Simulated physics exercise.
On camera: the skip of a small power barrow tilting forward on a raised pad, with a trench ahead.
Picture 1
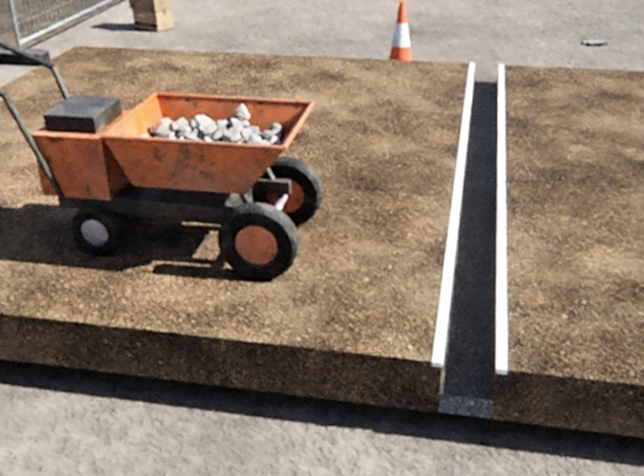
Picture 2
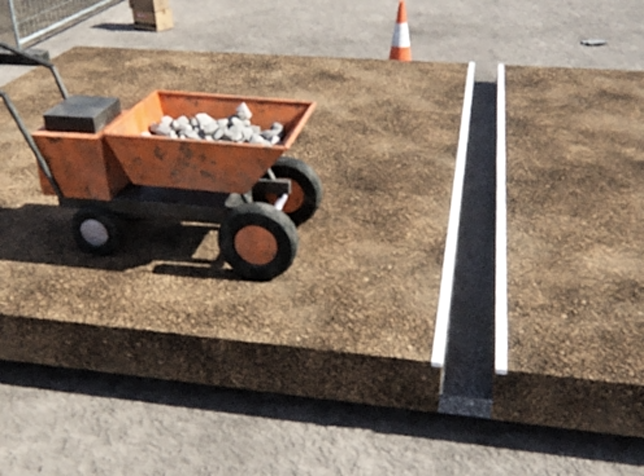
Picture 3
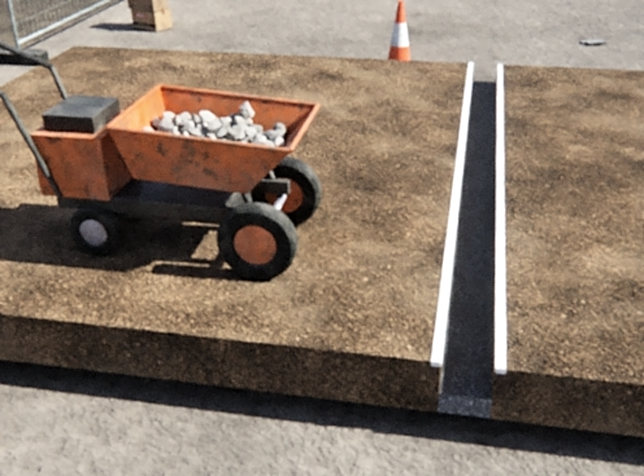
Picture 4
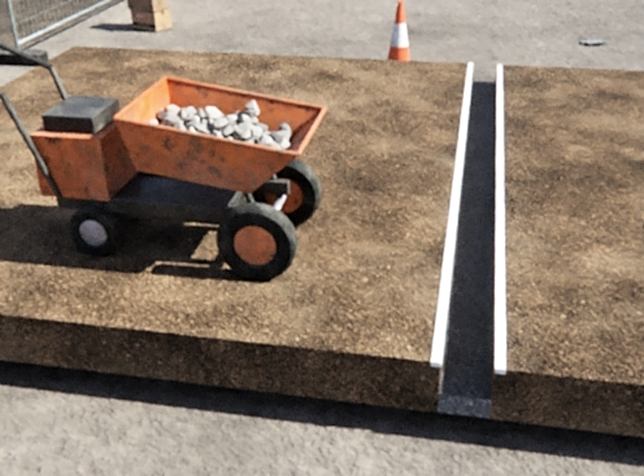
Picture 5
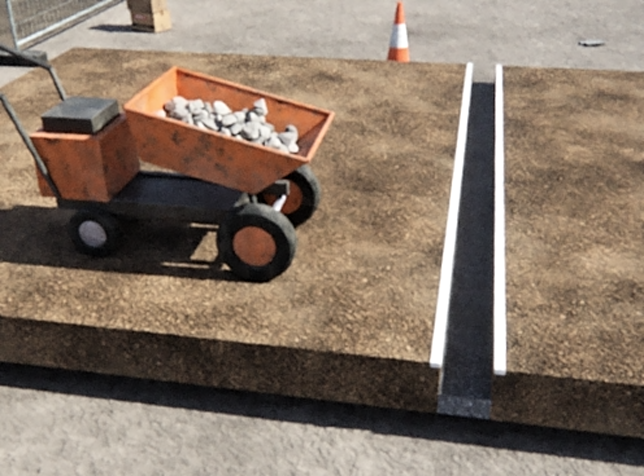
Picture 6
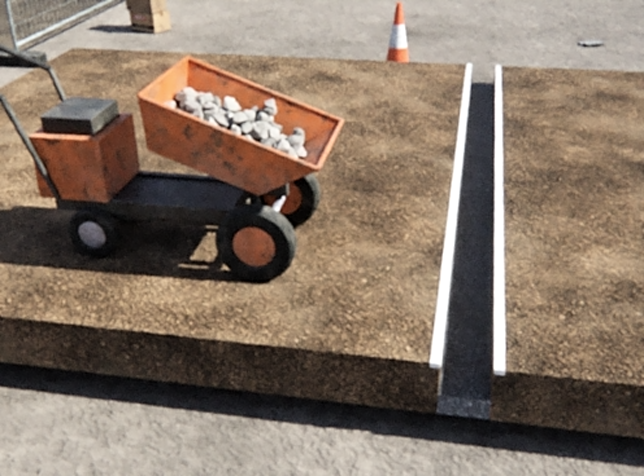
On a raised dirt pad with a narrow trench across it, a small orange barrow stood still while its skip, loaded with broken stones, slowly tilted forward to the right, its back end lifting.
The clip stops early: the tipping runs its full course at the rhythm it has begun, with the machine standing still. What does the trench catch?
Between the edges lies under half of the load.
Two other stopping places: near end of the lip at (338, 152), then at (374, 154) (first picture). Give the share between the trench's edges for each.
Roughly 80 per cent, and 60 per cent.
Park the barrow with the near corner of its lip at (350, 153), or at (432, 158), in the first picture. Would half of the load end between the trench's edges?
The first try: Over half. The second: Below a half.
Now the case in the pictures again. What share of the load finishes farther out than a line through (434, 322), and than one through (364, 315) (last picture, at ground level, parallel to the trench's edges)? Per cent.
Near 40 % and 90 %.
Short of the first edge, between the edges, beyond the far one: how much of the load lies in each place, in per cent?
About: Short 65, between 35, beyond 0 per cent.
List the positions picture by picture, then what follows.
The first picture shows lip of the skip at (284, 148), level; top of the load at (209, 130), broken stones; first edge of the trench at (442, 321); far edge at (502, 327), the trench under half as wide as the skip, and about as deep as wide.
The second picture shows lip of the skip at (285, 149), level; top of the load at (210, 129).
The third picture shows lip of the skip at (290, 151), tipped barely; top of the load at (213, 127).
The fourth picture shows lip of the skip at (297, 155), tipped a little; top of the load at (194, 128).
The fifth picture shows lip of the skip at (307, 161), tipped a little; top of the load at (192, 119).
The sixth picture shows lip of the skip at (317, 169), tipped clearly; top of the load at (202, 113); first edge of the trench at (440, 322); far edge at (499, 328).
Soon, skip tipped steeply; all in the skip.
A while on, skip tipped right over; most in the skip; about a quarter short of the trench; a stray few falling.
Towards the end, skip tipped right over; a small part in the skip; about two thirds short of the trench; about a quarter in or heaped over the trench.
Finally, skip tipped right over; a stray few in the skip; about two thirds short of the trench; about a third in or heaped over the trench; none beyond it.
